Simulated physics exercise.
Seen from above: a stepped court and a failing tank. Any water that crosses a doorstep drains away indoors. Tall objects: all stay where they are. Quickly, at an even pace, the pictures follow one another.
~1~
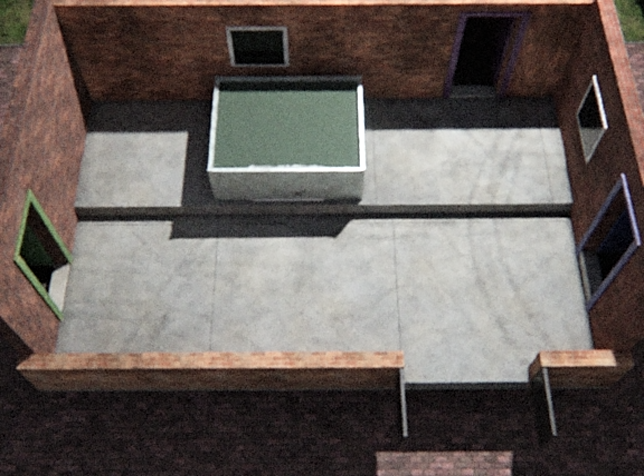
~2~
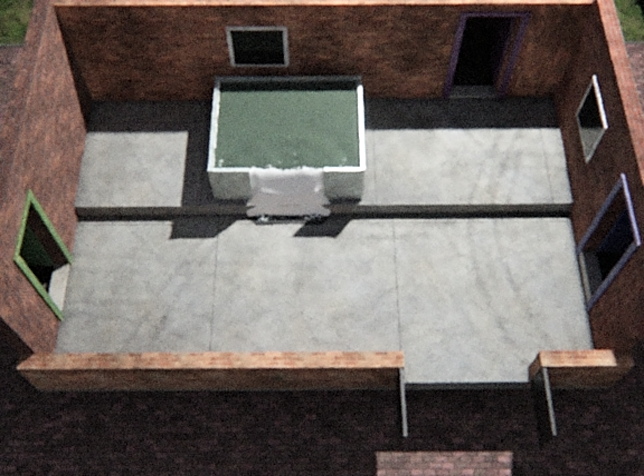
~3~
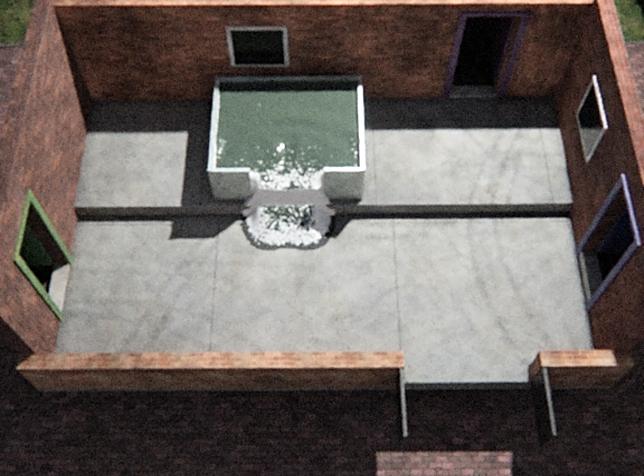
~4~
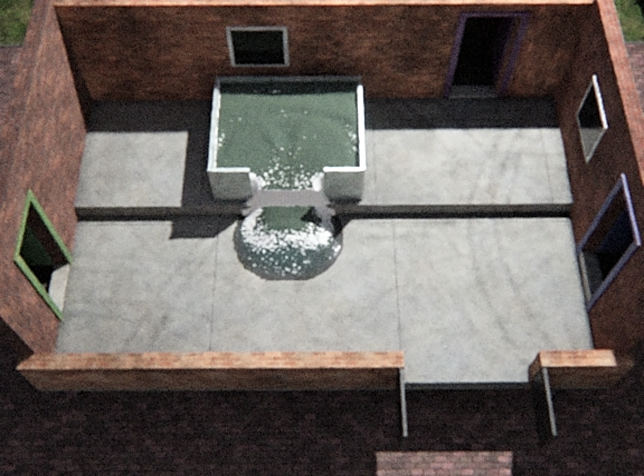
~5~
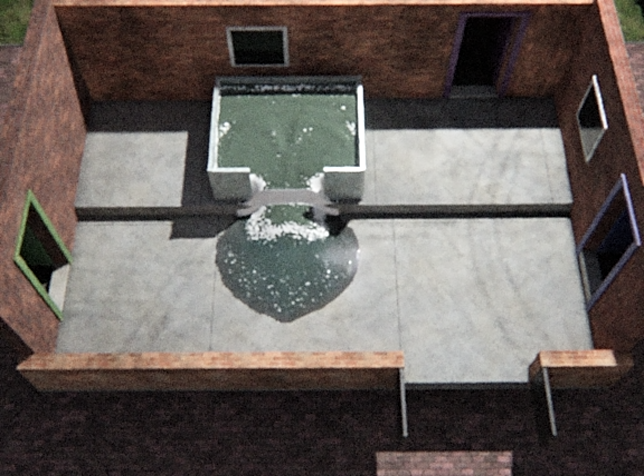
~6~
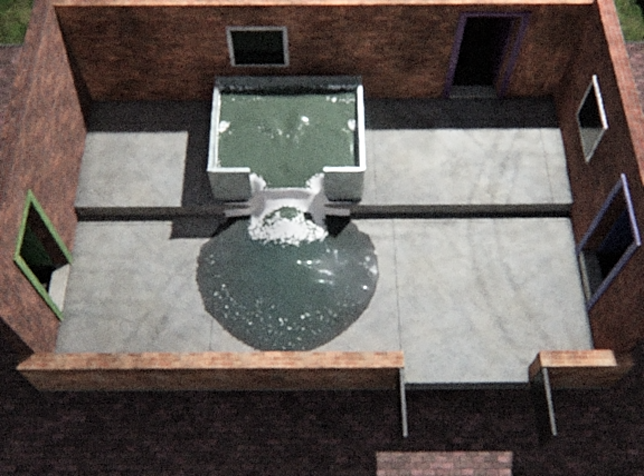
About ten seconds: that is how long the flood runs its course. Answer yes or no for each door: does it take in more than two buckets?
Green door: Yes; blue door: No; purple door: No.
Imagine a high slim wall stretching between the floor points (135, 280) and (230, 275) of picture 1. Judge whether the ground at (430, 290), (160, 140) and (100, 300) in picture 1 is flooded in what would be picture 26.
First soaked, then spared, then soaked.
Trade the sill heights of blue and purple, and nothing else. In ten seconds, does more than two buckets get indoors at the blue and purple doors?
Blue overflows, purple stays within bounds.
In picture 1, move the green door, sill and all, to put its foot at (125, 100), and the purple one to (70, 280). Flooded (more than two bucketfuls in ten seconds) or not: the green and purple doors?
Result - the green one stays within limits while the purple one exceeds the limit.
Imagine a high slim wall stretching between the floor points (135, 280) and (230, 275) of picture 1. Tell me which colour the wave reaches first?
It's the green one.
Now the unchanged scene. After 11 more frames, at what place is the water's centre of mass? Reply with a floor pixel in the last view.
The water's centre sits above (280, 239).
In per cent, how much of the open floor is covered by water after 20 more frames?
Close to 50 %.
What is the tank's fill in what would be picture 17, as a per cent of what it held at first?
52 per cent or thereabouts.
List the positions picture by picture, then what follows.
Still water in the tank at (288, 125), in the first picture.
The front is at (252, 216), out from the gap at (288, 189), in the second picture.
The front is at (258, 243), out from the gap at (288, 190), in the third picture.
The front is at (268, 275), out from the gap at (288, 190), in the fourth picture.
The front is at (285, 318), out from the gap at (288, 190), in the fifth picture.
Water pours out at (288, 189) and has run to a hidden place, in the sixth picture.
A moment on, water covers 30 % of the floor; the green door not reached, the blue door not reached, the purple door not reached.
Next, water covers 35 % of the floor; the green door not reached, the blue door not reached, the purple door not reached.
Then, water covers 50 % of the floor; the green door over two buckets in, the blue door wet at the sill, nothing in, the purple door not reached.
Later, water covers 60 % of the floor; the green door far over two buckets in, the blue door wet at the sill, nothing in, the purple door not reached.
In the end, water covers 65 % of the floor; the green door far over two buckets in, the blue door wet at the sill, nothing in, the purple door not reached.
